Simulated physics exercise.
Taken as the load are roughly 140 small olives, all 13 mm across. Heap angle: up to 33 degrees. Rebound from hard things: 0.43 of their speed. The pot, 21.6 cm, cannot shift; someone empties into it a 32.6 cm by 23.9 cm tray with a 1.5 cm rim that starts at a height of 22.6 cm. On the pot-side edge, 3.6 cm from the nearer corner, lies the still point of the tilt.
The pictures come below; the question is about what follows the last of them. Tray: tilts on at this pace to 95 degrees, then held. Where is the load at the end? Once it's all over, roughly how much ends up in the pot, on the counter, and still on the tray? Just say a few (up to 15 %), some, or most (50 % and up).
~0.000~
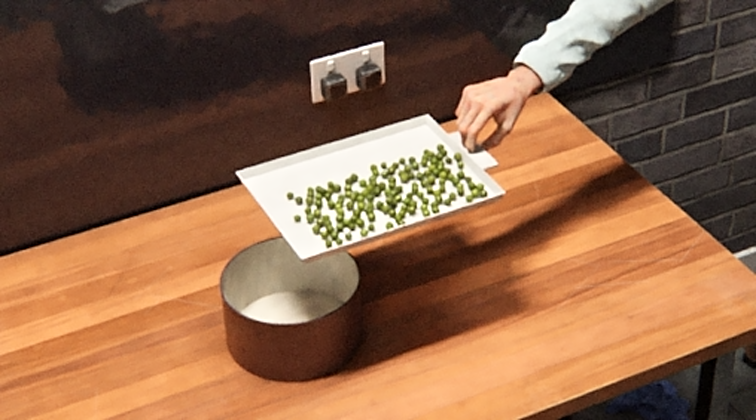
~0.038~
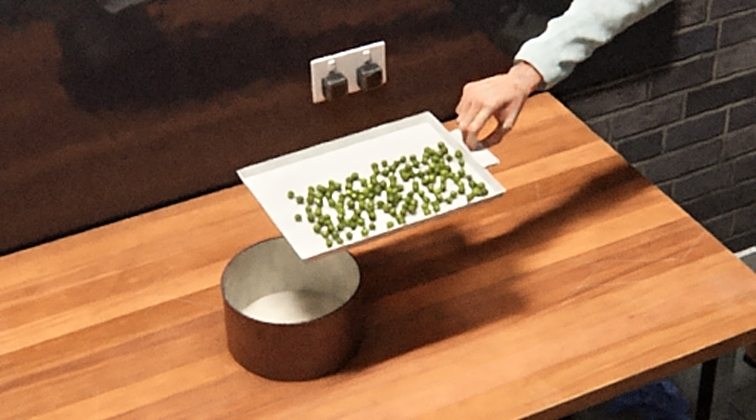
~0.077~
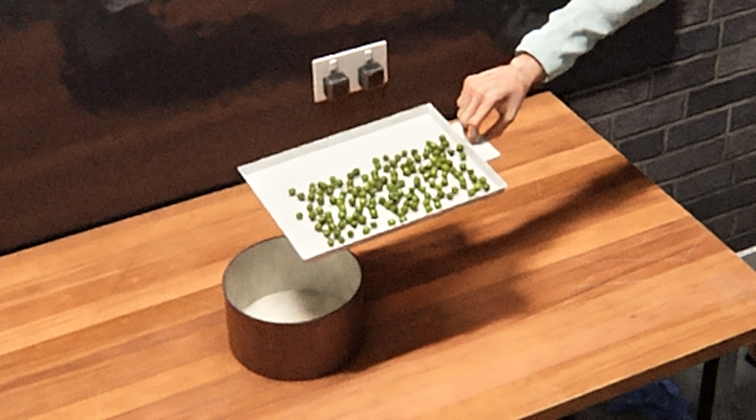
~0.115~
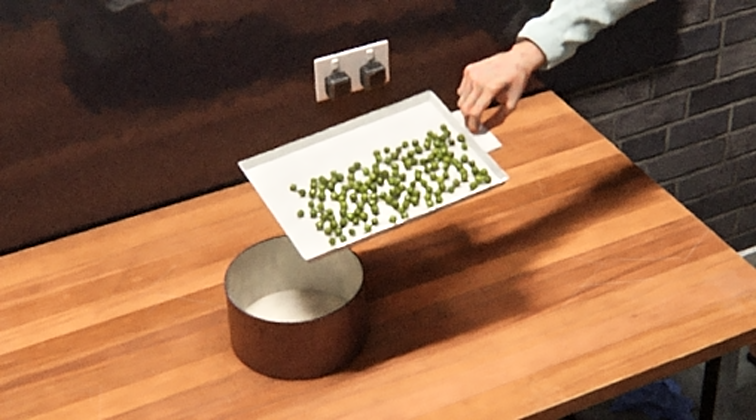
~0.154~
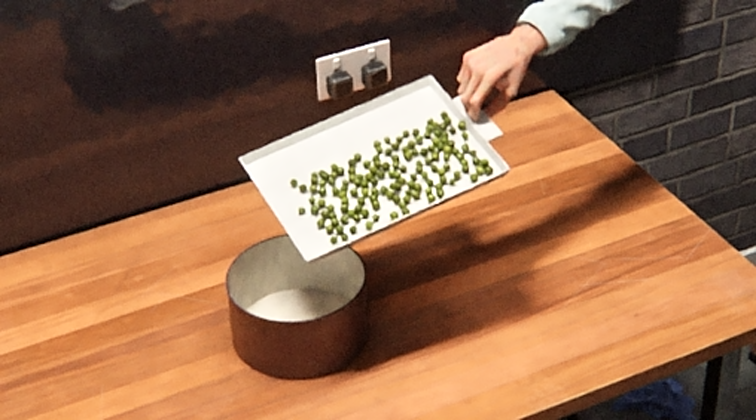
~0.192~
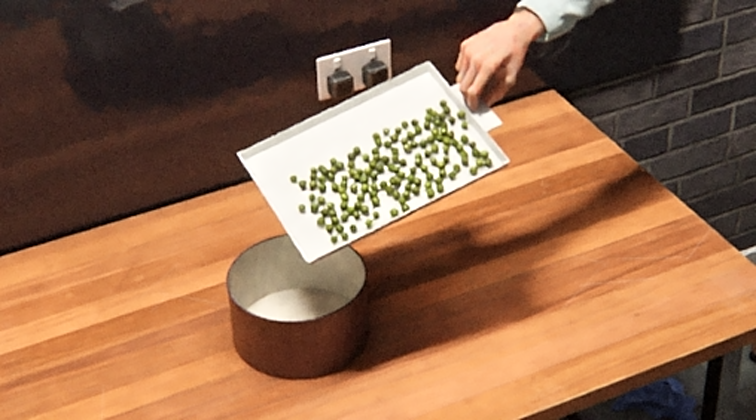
Pot: A few, counter: Most, tray: A few.
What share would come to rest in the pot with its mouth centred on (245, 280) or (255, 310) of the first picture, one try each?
Near 0 and 60 percent, one try each.
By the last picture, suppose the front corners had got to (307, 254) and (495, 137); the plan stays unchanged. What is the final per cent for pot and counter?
Pot: 45, counter: 55.
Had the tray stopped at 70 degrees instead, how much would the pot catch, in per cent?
Estimate: Roughly 0 percent.
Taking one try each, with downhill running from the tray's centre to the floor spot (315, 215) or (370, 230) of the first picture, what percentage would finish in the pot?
I'd put it at roughly 30 per cent for the first tilt and roughly 0 per cent for the second.
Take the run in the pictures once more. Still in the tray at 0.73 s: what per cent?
Estimate: About 55 percent.
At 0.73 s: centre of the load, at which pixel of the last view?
The load's centre is near (315, 270) at that time.
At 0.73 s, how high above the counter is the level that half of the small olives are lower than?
Median height: Approx. 22 cm.
After 0.51 s, tilt 54 degrees; the tray holds 100 %, the pot 0 %.
After 0.73 s, tilt 81 degrees; the tray holds 55 %, the pot 0 %.
After 1.05 s, tilt 95 degrees; the tray holds 0 %, the pot 0 %.
By 1.9 s all is still; pot 0 %, counter 100 %, tray 0 %.
